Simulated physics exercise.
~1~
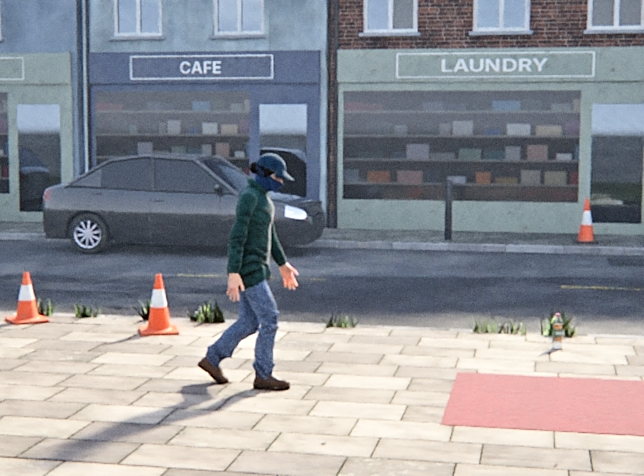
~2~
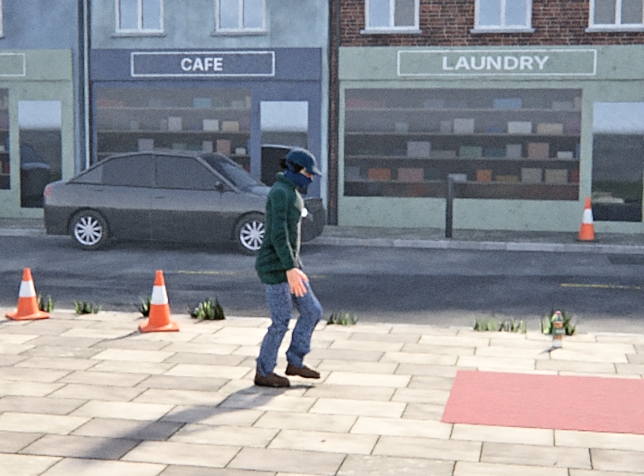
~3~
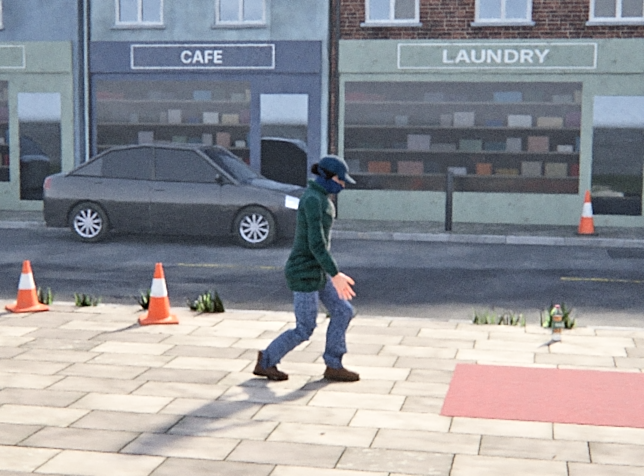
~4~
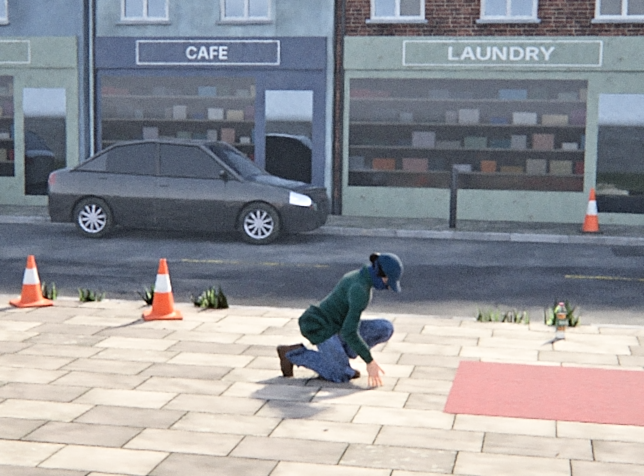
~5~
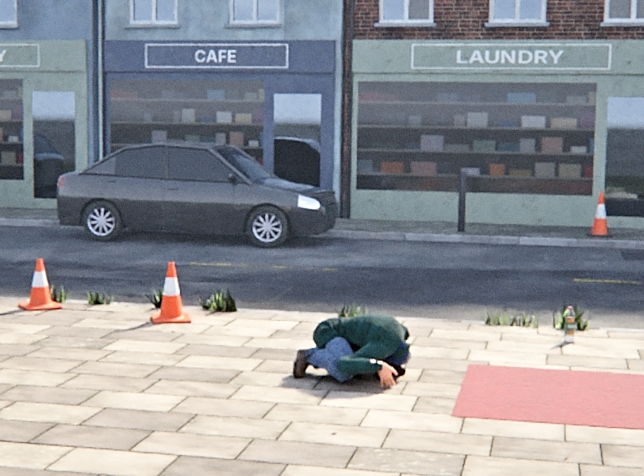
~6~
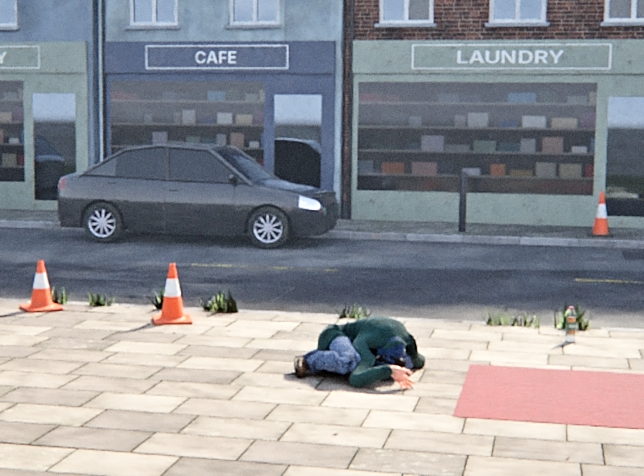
A person in a dark cap, face covering, green jacket and jeans walks to the right along a paved sidewalk, across the street from a cafe and a laundry. A dark car is parked by the far curb, and orange cones stand nearby. Partway toward a red mat, the walker drops to the knees and reaches a hand down to the paving. The body folds forward until the back is rounded and the head is low. Finally the person slumps into a crumpled heap on the paving, head and hips both short of the mat's near edge.
